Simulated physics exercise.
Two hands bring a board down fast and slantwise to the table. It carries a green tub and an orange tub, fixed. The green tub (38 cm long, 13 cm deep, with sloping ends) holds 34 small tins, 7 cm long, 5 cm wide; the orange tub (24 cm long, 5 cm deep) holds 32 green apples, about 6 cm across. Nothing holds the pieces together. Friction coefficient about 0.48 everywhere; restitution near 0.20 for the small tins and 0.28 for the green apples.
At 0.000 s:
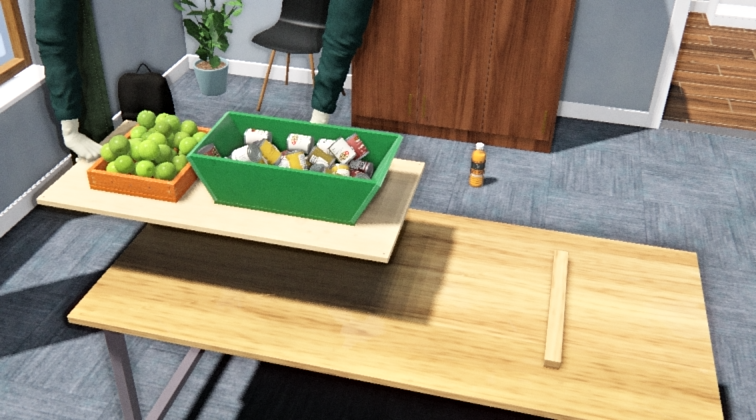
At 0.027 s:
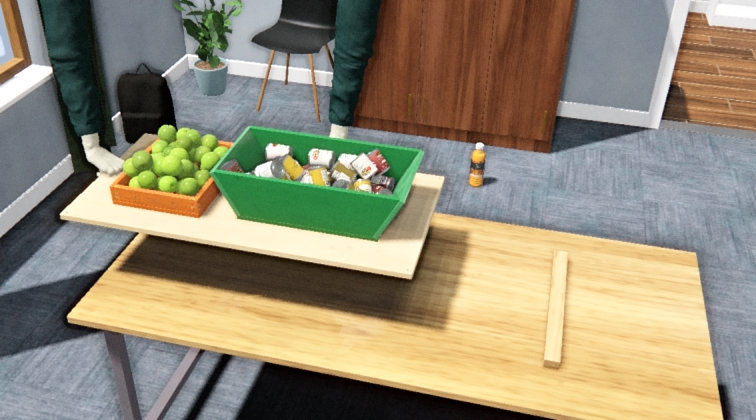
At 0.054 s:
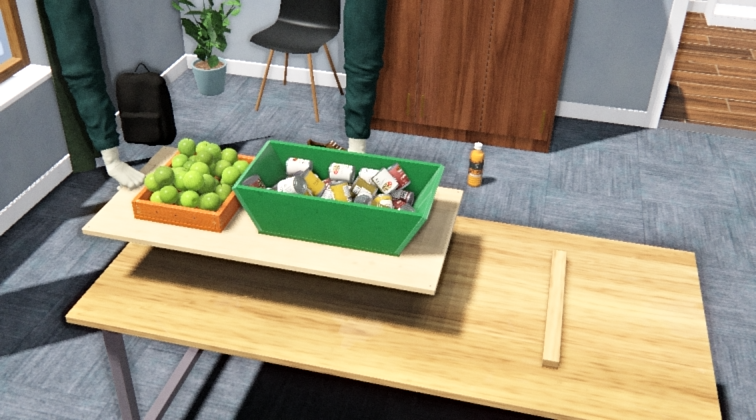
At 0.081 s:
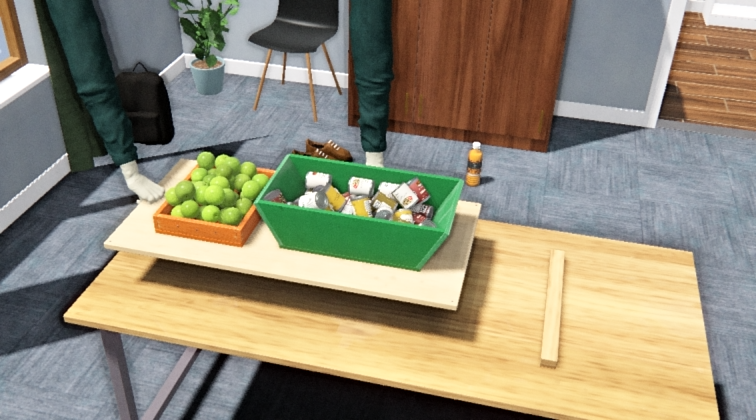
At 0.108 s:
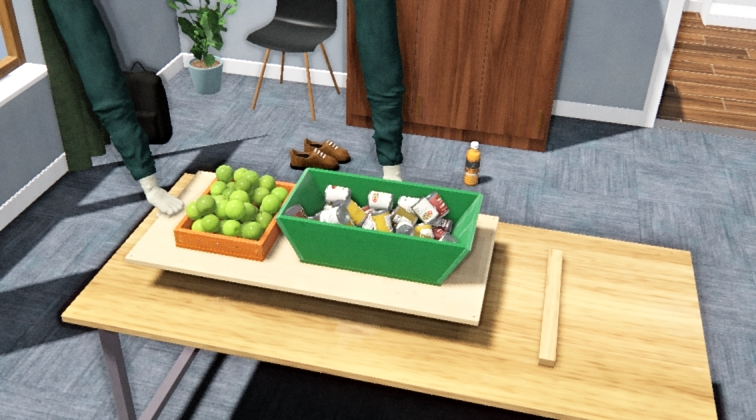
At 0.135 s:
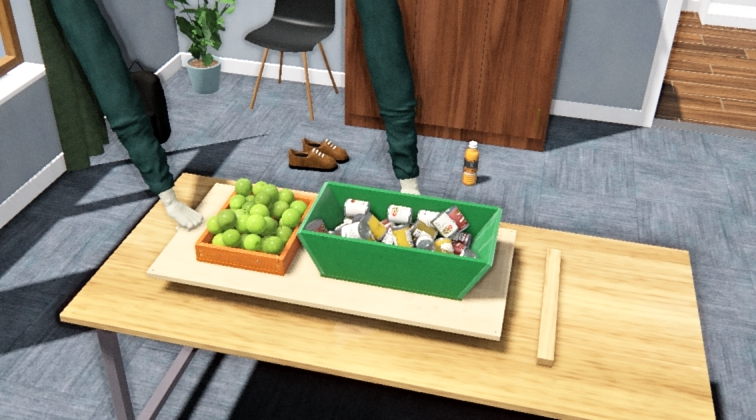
Two hands lower a board carrying a green tub and an orange tub rightward over the table.
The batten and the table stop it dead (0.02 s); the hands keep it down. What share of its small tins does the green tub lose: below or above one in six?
Under a sixth of the small tins leave the green tub.
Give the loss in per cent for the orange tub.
Lost: Orange tub 35 per cent.
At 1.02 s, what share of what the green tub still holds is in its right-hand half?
About 70 per cent.
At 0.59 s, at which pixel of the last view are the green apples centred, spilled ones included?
At about (308, 253).
After 0.17 s, the board stops.
After 0.25 s, 0 of 34 out of the green tub and 2 of 32 out of the orange tub.
After 0.37 s, 0 of 34 out of the green tub and 7 of 32 out of the orange tub.
After 0.59 s, 1 of 34 out of the green tub and 10 of 32 out of the orange tub.
Final count (at 1.02 s), 1 of 34 out of the green tub and 11 of 32 out of the orange tub. Asked share, 1 of 34, 3 per cent.
